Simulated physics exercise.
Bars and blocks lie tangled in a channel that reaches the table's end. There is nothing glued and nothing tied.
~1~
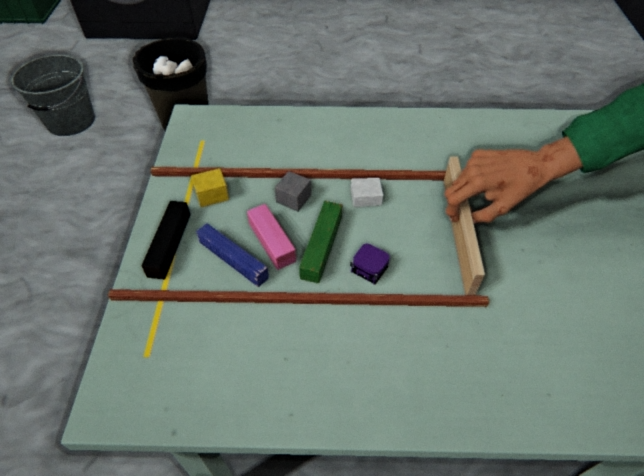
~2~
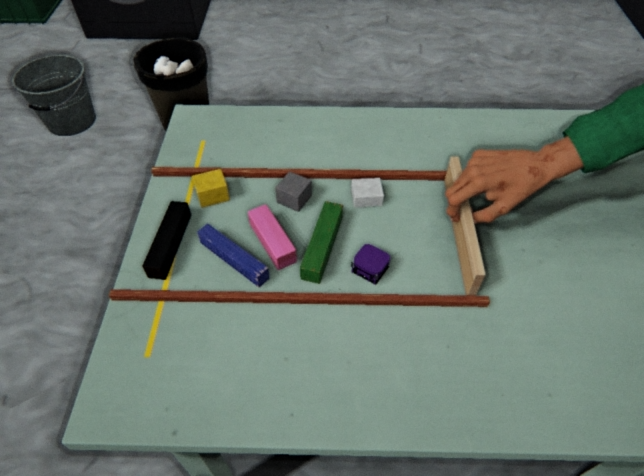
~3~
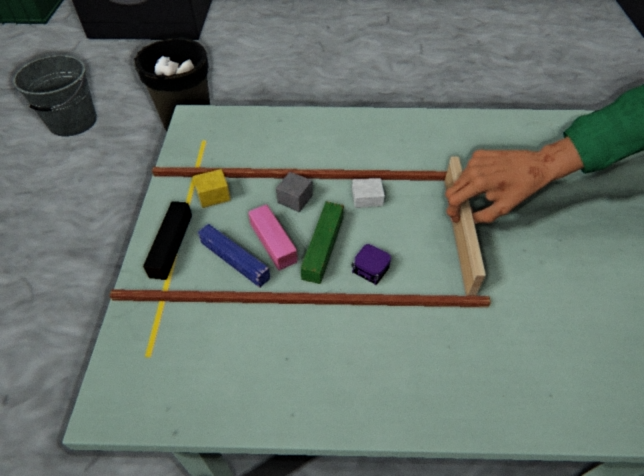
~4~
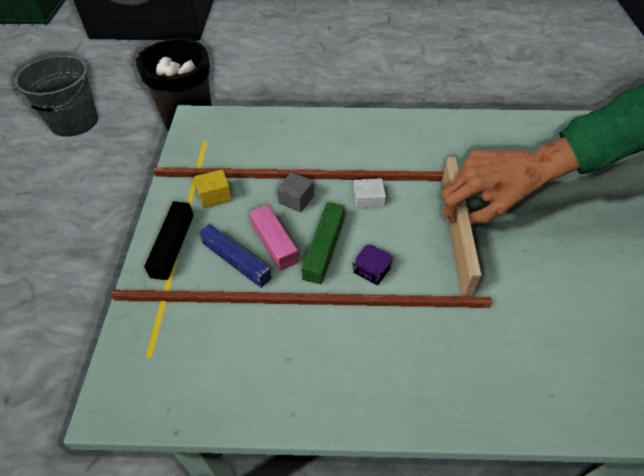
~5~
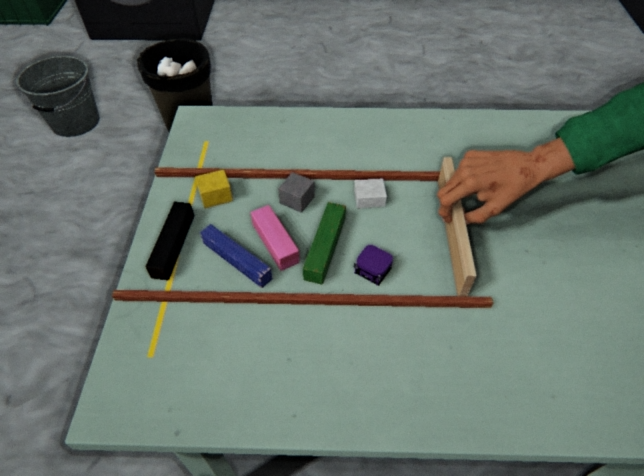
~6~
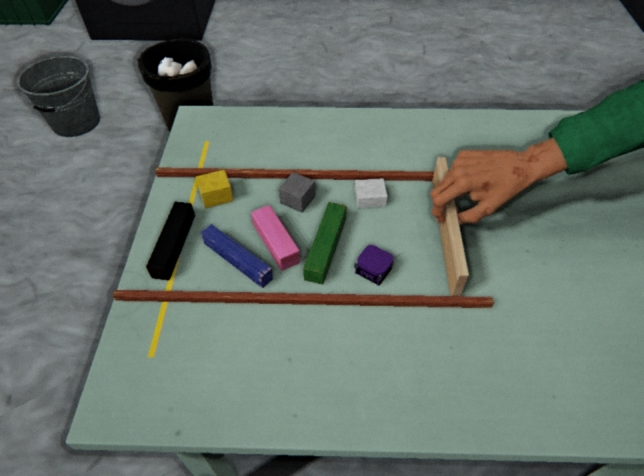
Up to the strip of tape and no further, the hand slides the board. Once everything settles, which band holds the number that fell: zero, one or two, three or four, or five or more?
It is in the band three or four.
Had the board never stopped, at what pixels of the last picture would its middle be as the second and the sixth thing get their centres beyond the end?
It sits near (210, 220), and then near (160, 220).
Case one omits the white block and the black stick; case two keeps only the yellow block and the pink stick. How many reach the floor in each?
Tally of falls: 1 for the first try, 2 for the second.
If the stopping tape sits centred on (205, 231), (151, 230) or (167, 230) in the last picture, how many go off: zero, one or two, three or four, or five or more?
Per place, in order: 1 or 2; five or over; more than four.
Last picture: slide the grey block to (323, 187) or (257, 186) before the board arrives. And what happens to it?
For the grey block: Still there and then still there.
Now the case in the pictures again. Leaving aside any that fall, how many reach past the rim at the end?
Things overhanging at the end: 3.
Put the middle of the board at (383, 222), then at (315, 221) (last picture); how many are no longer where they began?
By the first moment it's 2, by the second it's 6.
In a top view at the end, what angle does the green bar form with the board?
Some 20 degrees.
Soon after, none off yet; black stick at rest near (172, 240); yellow block at rest near (215, 189); blue bar at rest near (236, 255).
After that, none off yet; black stick at rest near (172, 240); yellow block at rest near (215, 189); blue bar displaced a little near (214, 258).
And then, none off yet; black stick displaced a little near (129, 242); yellow block displaced well along near (160, 183); blue bar displaced about its own width near (151, 254).
In the end, the number that fall off is three or four; gone, blue bar, yellow block and black stick.
